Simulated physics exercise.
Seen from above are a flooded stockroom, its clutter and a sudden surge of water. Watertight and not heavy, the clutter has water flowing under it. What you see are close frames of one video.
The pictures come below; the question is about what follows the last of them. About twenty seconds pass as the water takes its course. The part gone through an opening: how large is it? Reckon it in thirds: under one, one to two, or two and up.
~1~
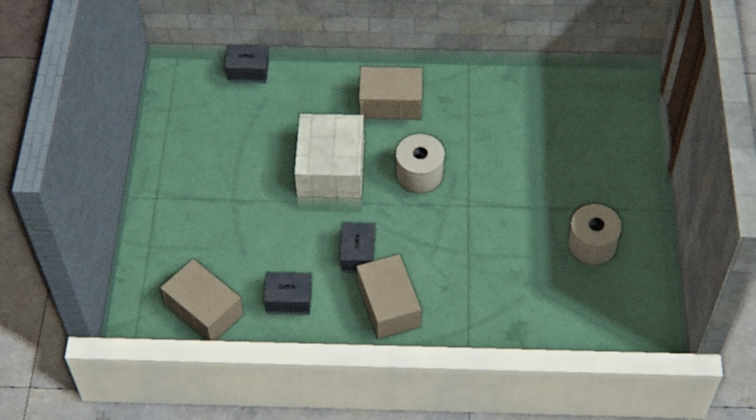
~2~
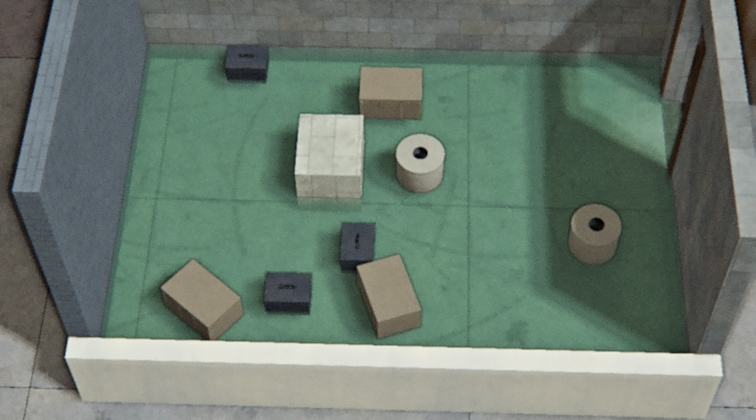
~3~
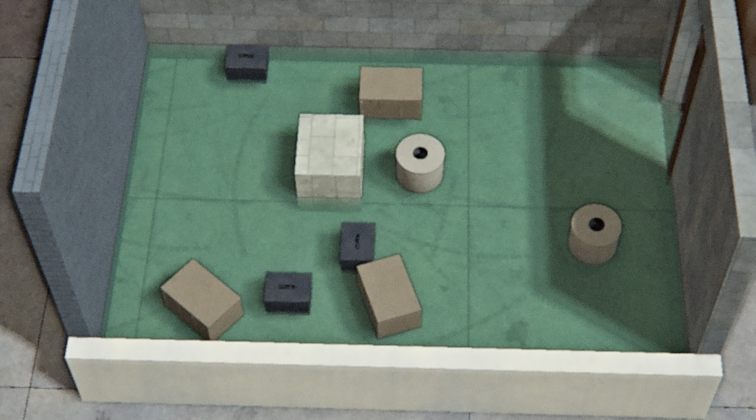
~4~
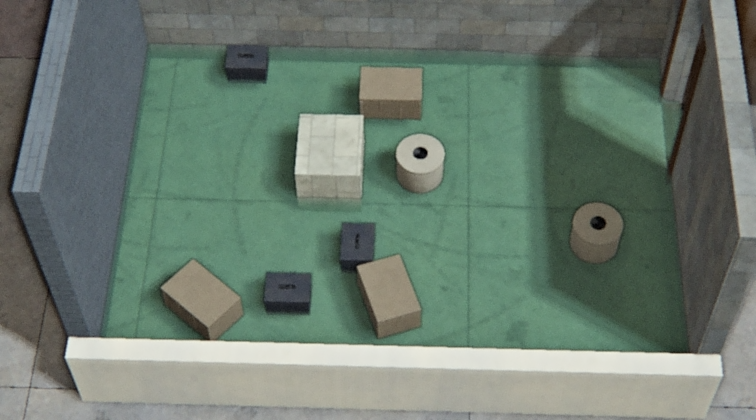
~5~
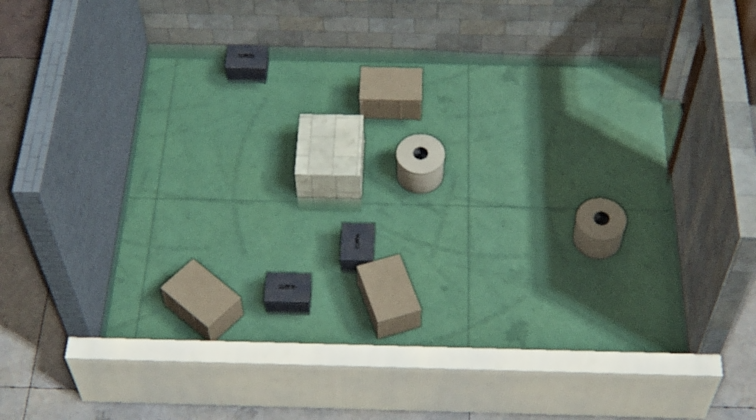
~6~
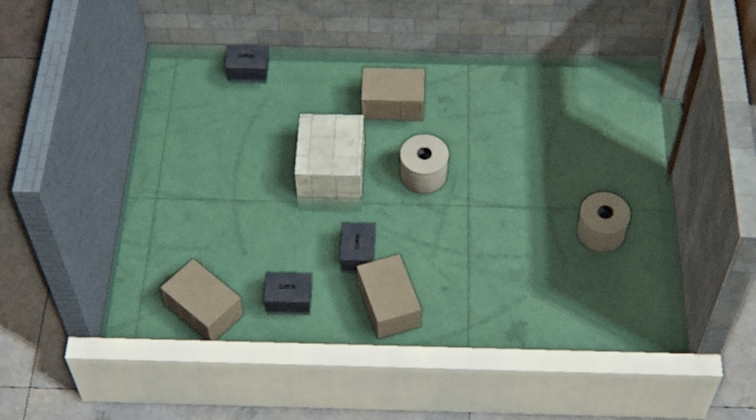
It reaches a third, not two.
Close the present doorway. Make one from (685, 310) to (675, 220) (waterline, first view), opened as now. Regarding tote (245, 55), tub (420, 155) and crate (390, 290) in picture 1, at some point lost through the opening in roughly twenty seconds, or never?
The first doesn't get out, the second makes it out, the last makes it out.
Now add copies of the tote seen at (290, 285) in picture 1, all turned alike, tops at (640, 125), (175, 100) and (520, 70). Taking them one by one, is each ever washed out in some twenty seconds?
Taking them in turn: Flushed away, held back and flushed away.
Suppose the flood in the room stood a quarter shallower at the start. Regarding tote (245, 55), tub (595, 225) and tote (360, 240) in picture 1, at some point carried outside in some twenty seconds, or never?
Well, in turn they're not removed, removed and not removed.
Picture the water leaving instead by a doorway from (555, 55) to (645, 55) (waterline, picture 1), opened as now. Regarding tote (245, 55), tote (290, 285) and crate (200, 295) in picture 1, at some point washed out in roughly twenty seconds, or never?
Each in turn: Never leaves, never leaves, never leaves.
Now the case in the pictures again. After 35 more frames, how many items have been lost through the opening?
3 in all.
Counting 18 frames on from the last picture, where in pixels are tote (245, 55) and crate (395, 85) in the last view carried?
The first should be around (300, 57) and the second around (505, 83).
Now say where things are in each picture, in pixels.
In the first picture, a tub at (597, 225), afloat; a tub at (420, 153), afloat; 0 of 8 have shifted.
In the second picture, a tub at (597, 225), afloat; a tub at (420, 153), afloat; 0 of 8 have shifted.
In the third picture, a tub at (597, 225), afloat; a tub at (420, 153), afloat; 0 of 8 have shifted.
In the fourth picture, a tub at (598, 223) floats, close to its start; a tub at (420, 153), afloat; 0 of 8 have shifted.
In the fifth picture, a tub at (602, 219) floats, close to its start; a tub at (421, 154), afloat; 1 of 8 have shifted.
In the sixth picture, a tub at (605, 213), afloat, close to its start; a tub at (424, 154), afloat, close to its start; 1 of 8 have shifted.
A moment on, 0 of 8 are out; 8 afloat.
Next, 1 of 8 are out; 7 afloat.
Later, 3 of 8 are out; 5 afloat.
In the end, 3 of 8 are out; 5 afloat.
